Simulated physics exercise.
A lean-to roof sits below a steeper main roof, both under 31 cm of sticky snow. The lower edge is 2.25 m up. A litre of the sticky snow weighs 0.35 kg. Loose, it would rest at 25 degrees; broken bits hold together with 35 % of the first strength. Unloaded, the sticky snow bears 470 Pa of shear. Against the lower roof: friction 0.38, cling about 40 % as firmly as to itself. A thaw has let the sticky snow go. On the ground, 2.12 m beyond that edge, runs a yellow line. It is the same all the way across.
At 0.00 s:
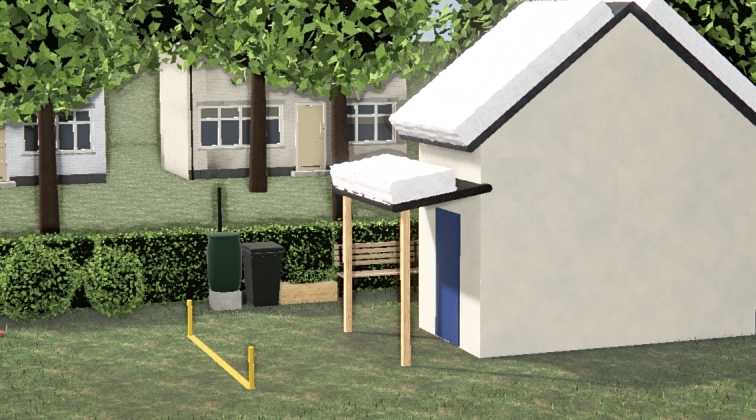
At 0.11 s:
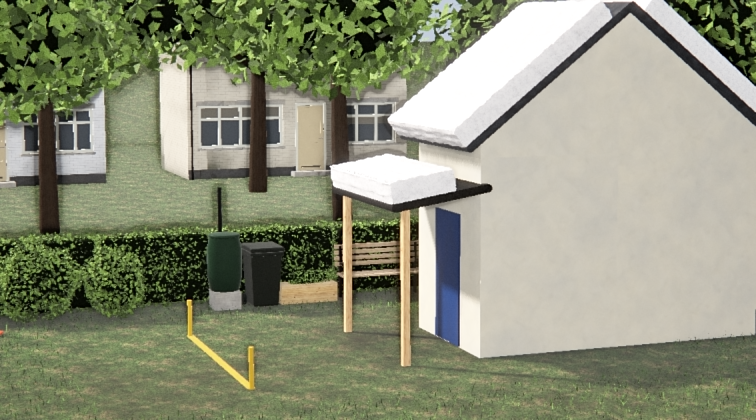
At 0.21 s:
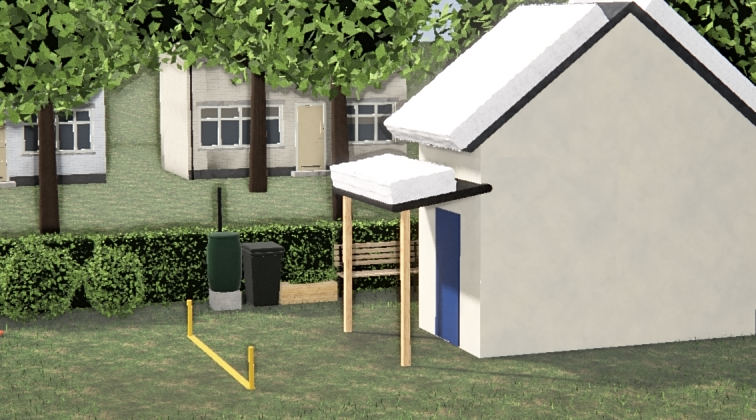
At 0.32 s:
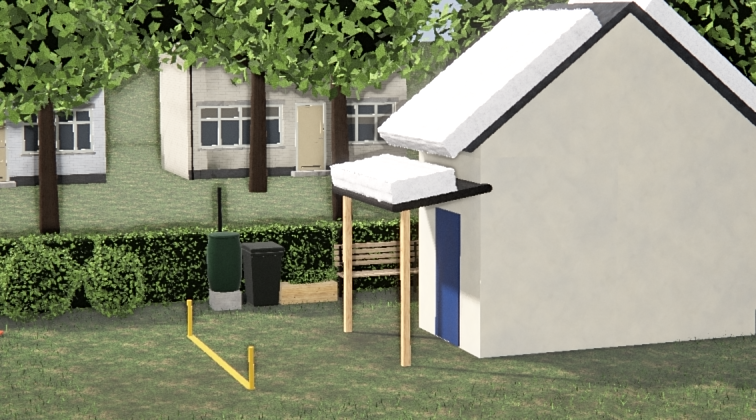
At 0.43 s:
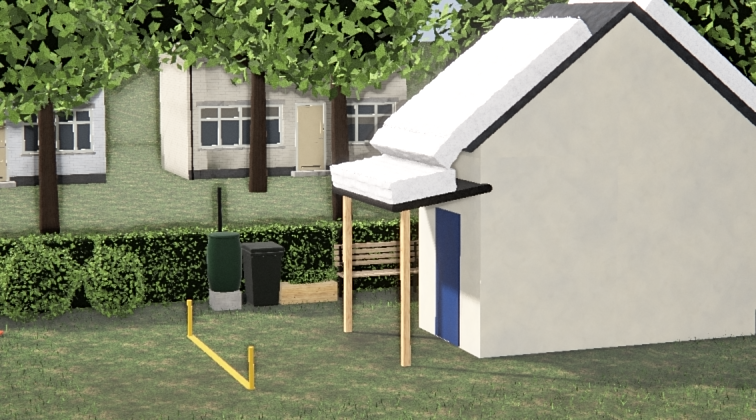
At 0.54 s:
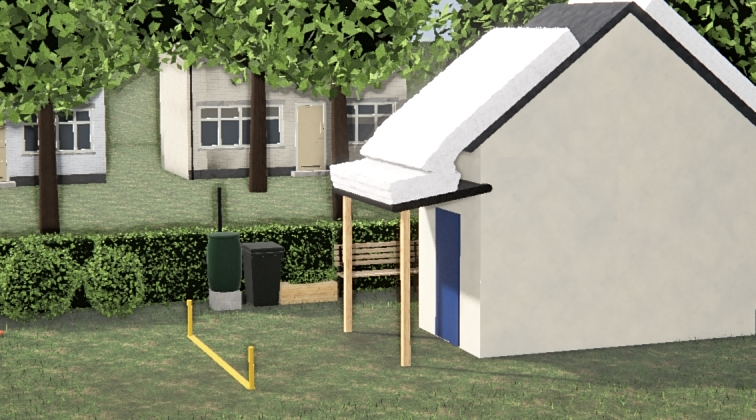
A thick slab of snow slides down the steep roof onto the snowy lower roof.
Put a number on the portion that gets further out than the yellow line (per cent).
Expect roughly 34 %.
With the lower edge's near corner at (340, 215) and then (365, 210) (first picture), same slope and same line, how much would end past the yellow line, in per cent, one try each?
In turn about 16 %, 25 %.
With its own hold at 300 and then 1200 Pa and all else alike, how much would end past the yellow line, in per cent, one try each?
In that order: 35 %, 7 %.
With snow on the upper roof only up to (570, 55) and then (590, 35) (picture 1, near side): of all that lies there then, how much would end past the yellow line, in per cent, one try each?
In that order: 16 %, 25 %.
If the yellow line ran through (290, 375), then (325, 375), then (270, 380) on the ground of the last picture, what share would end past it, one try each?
In that order: 50 %, 65 %, 45 %.
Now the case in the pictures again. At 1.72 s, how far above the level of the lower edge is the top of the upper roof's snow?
Roughly 0.4 m.
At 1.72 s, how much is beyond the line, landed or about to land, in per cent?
Near 6 %.
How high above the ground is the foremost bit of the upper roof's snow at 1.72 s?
Some 0.0 m.
After 1.08 s, 3 % is below the lower edge and 0 % is past the line.
After 1.72 s, 68 % is below the lower edge and 6 % is past the line.
After 2.36 s, 81 % is below the lower edge and 34 % is past the line.
After 3.00 s, 81 % is below the lower edge and 34 % is past the line.
After 3.10 s, at the end, 81 % is below the lower edge and 34 % is past the line.
